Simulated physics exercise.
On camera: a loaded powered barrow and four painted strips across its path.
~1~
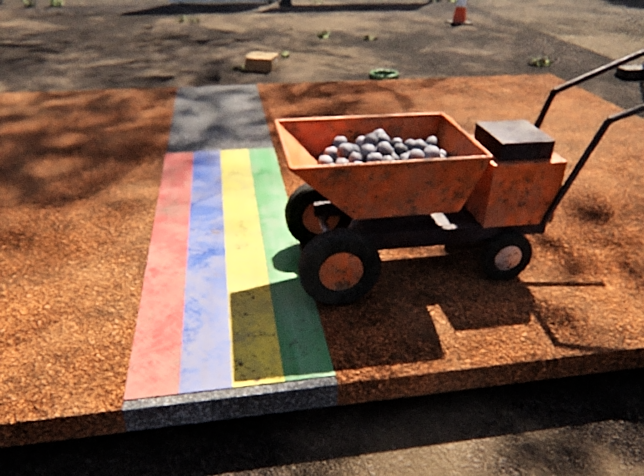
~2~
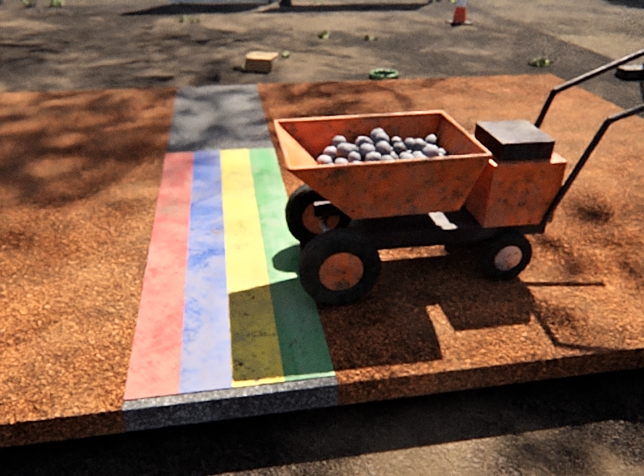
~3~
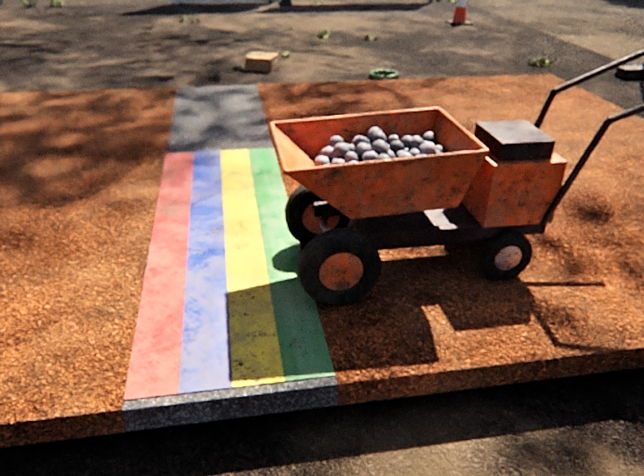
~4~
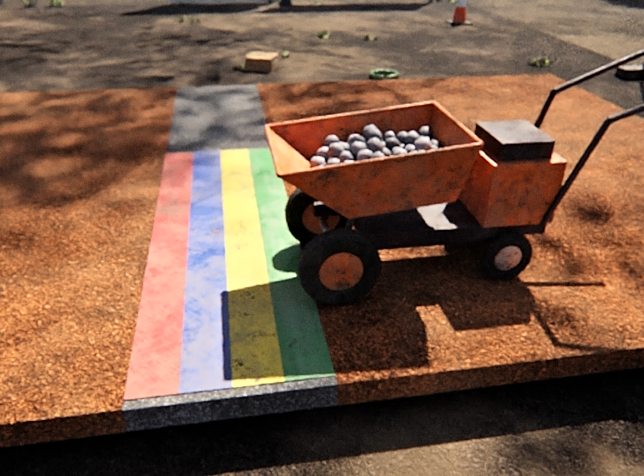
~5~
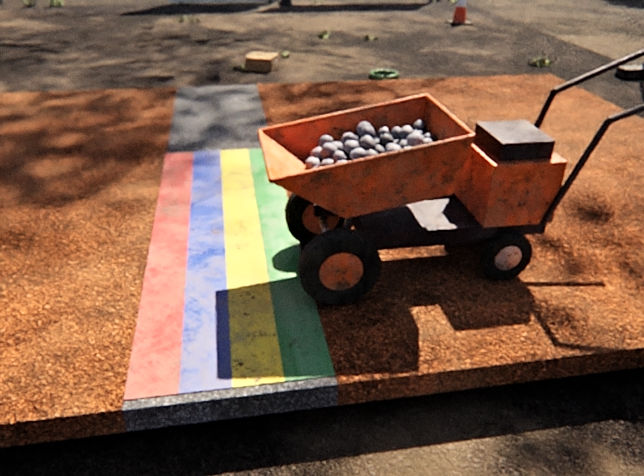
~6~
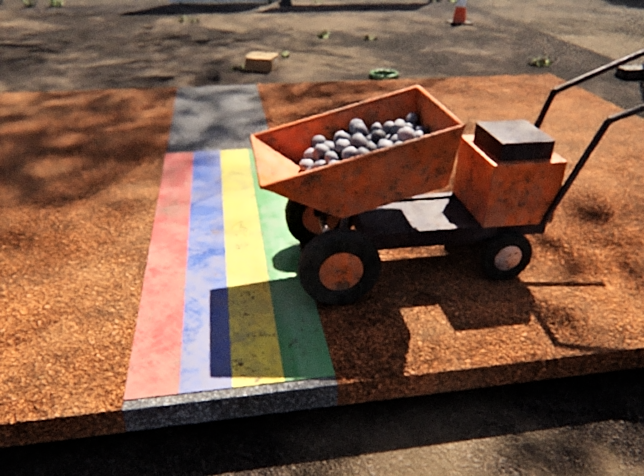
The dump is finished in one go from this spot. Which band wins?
Most covered: The red band.
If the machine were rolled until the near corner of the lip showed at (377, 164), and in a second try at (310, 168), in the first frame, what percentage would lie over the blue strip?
First some 20, then 30 per cent.
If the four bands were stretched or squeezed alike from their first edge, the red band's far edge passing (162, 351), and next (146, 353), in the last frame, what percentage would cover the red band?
About 30 and 30 per cent.
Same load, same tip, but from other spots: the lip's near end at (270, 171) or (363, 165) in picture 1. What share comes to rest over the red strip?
Near 40 % and 20 %.
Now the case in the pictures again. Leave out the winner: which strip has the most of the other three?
Second comes the blue strip.
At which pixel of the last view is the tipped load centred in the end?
Close to (155, 281).
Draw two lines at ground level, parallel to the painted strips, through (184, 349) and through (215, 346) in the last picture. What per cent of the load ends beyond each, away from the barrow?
In turn 60 and 80 in a hundred.
Soon after the last picture, skip tipped steeply; all in the skip.
A little later, skip tipped steeply; about two thirds in the skip; about a quarter over the blue strip; about a quarter over the red strip; a stray few off the paint.
Later still, skip tipped right over; a small part in the skip; about a quarter over the blue strip; about a third over the red strip; about a third off the paint.
At rest, skip tipped right over; a small part in the skip; none over the green strip; none over the yellow strip; about a quarter over the blue strip; about a third over the red strip; about a third off the paint.
